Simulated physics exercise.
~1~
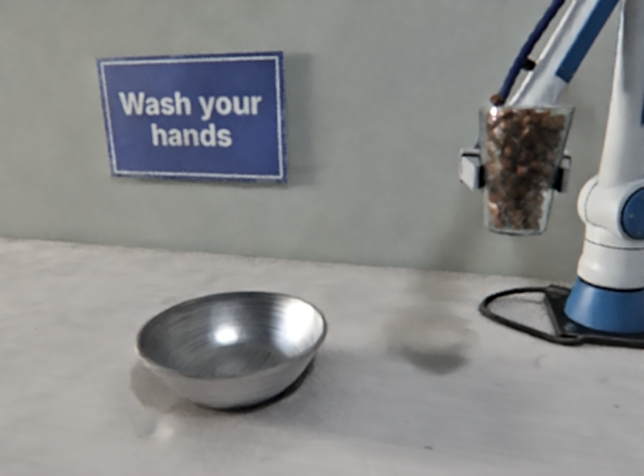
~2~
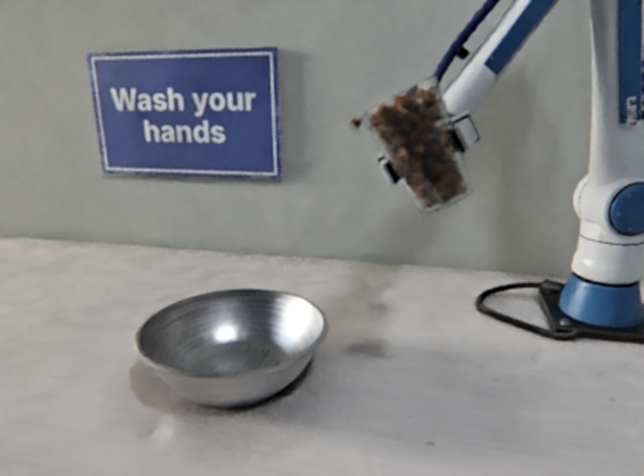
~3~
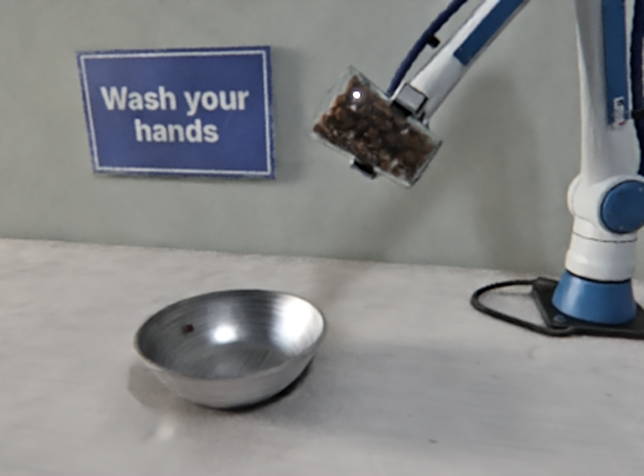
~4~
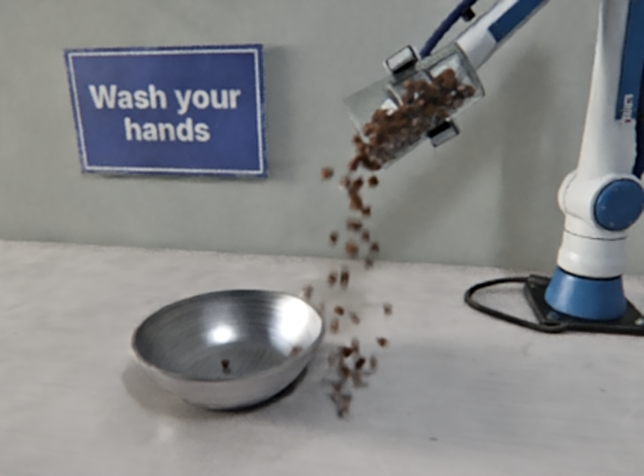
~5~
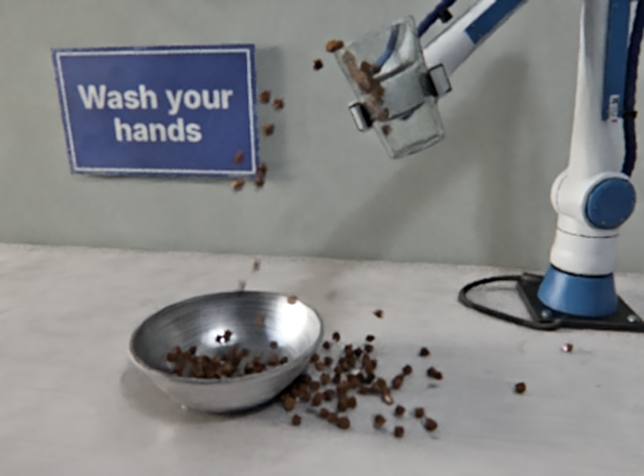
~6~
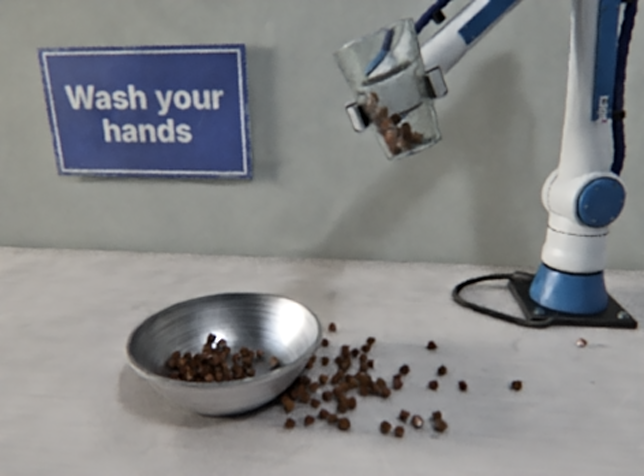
Robot arm tipping a clear cup of brown pellets over a metal bowl, many scattering on the table, some staying in the cup.
